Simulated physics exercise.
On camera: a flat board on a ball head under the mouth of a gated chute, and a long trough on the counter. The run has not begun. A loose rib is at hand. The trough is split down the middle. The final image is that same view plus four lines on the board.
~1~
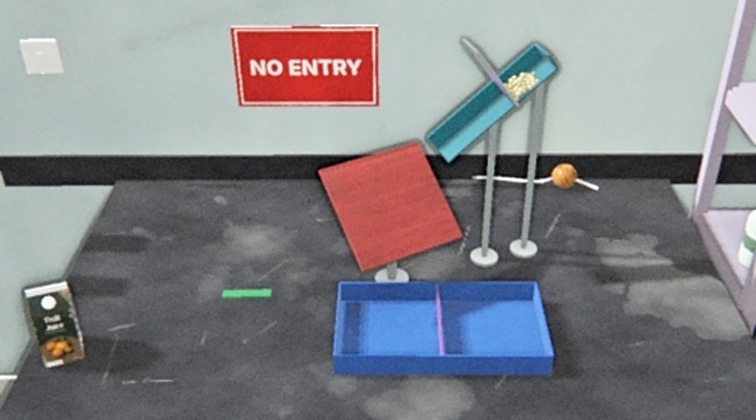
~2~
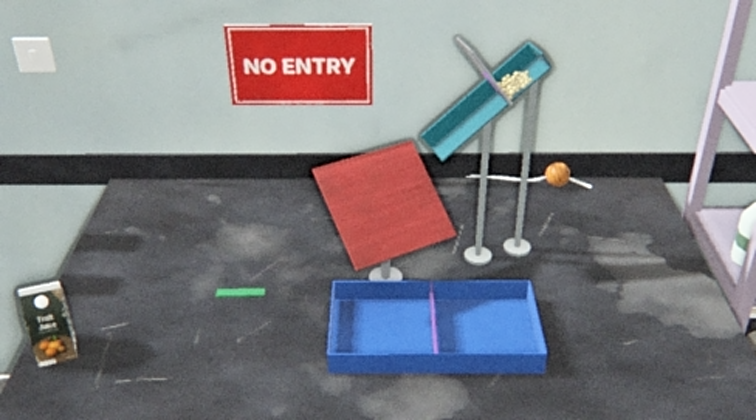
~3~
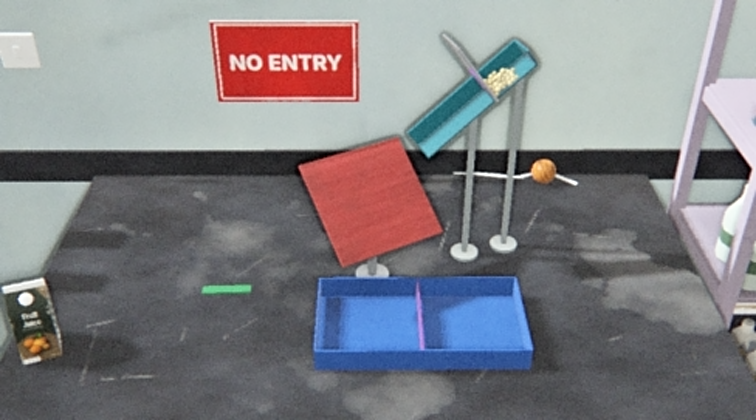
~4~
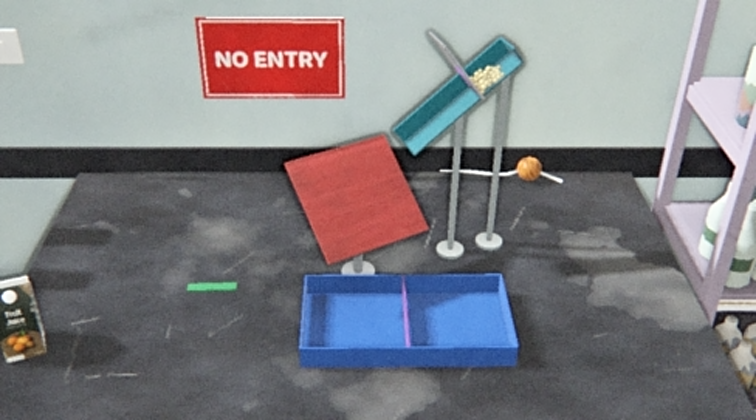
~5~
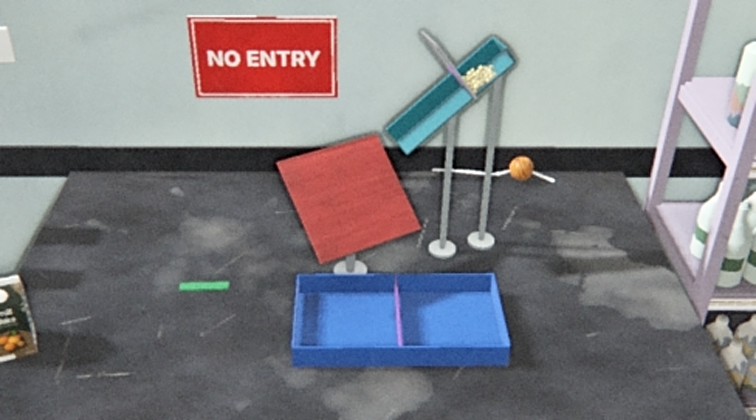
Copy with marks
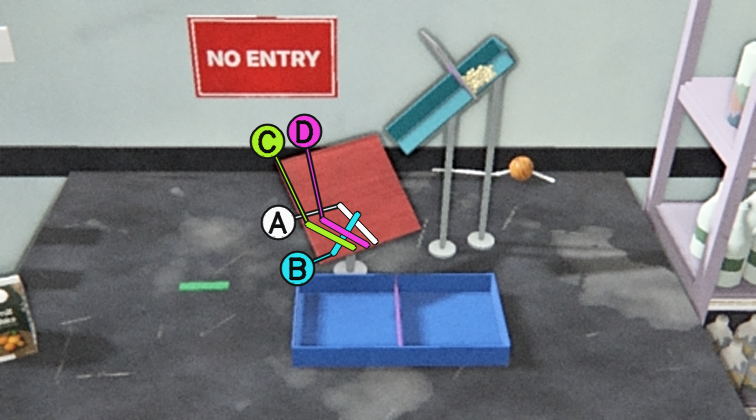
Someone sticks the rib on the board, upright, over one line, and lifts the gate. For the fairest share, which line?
D works best here.
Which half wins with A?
Right.
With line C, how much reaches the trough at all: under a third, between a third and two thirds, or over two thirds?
It is over two thirds.
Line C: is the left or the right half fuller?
Left.
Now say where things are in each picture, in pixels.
Load behind the gate (517, 88), soya beans; lip of the chute (443, 156), sloping fairly steeply, in the first frame.
Middle of the board (386, 202), tilted fairly steeply; middle of its low edge (408, 252); of its high edge (364, 154), in the second frame.
Front corners of the trough (315, 351) and (532, 350); front end of its middle wall (423, 350); gate still shut (477, 77), in the third frame.
Middle of the load (482, 82); lip (409, 149), in the fourth frame.
Middle of the load (475, 81); lip (402, 148), in the fifth frame.
On the marked copy, line A from (340, 205) to (374, 241); line B from (357, 214) to (333, 252); line C from (308, 224) to (353, 247); line D from (322, 219) to (366, 245).
If A is chosen, of what is caught, about a tenth in the left half, the larger part in the right.
If B is chosen, of what is caught, the larger part in the left half, roughly a quarter in the right.
If C is chosen, of what is caught, the larger part in the left half, about a tenth in the right.
If D is chosen, of what is caught, roughly two thirds in the left half, roughly a third in the right.
